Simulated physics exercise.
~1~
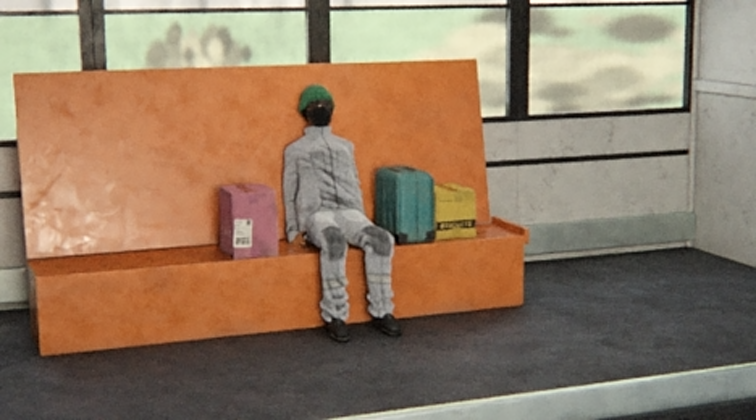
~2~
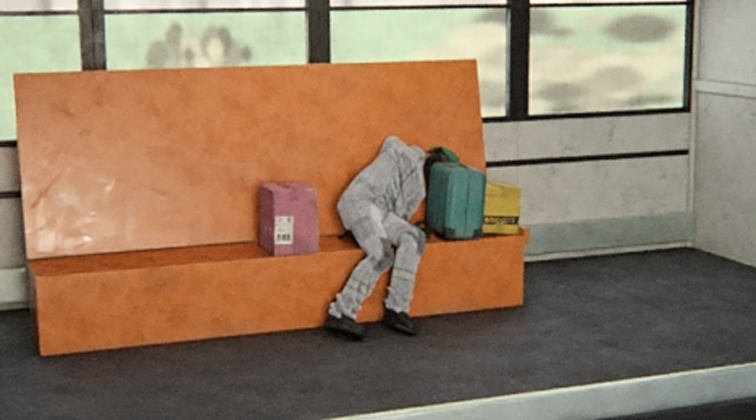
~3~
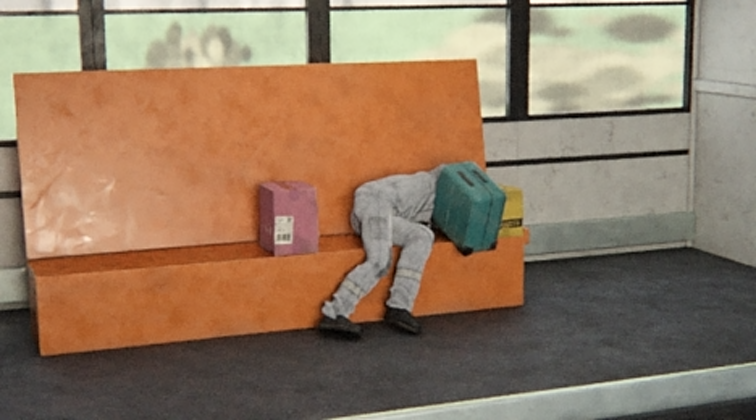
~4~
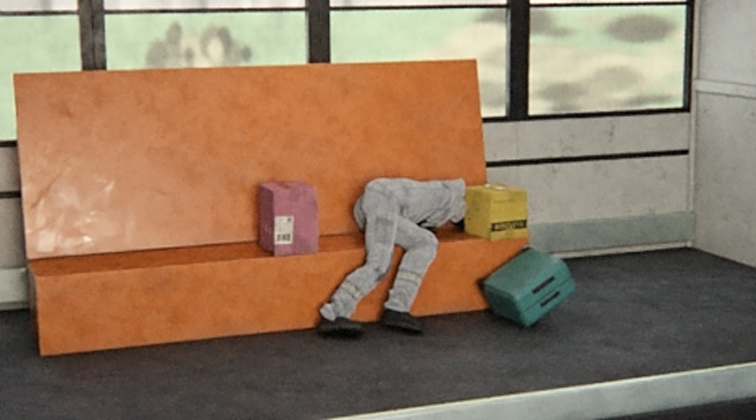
A seated passenger slumps right across the orange bench, knocking a teal case to the floor.
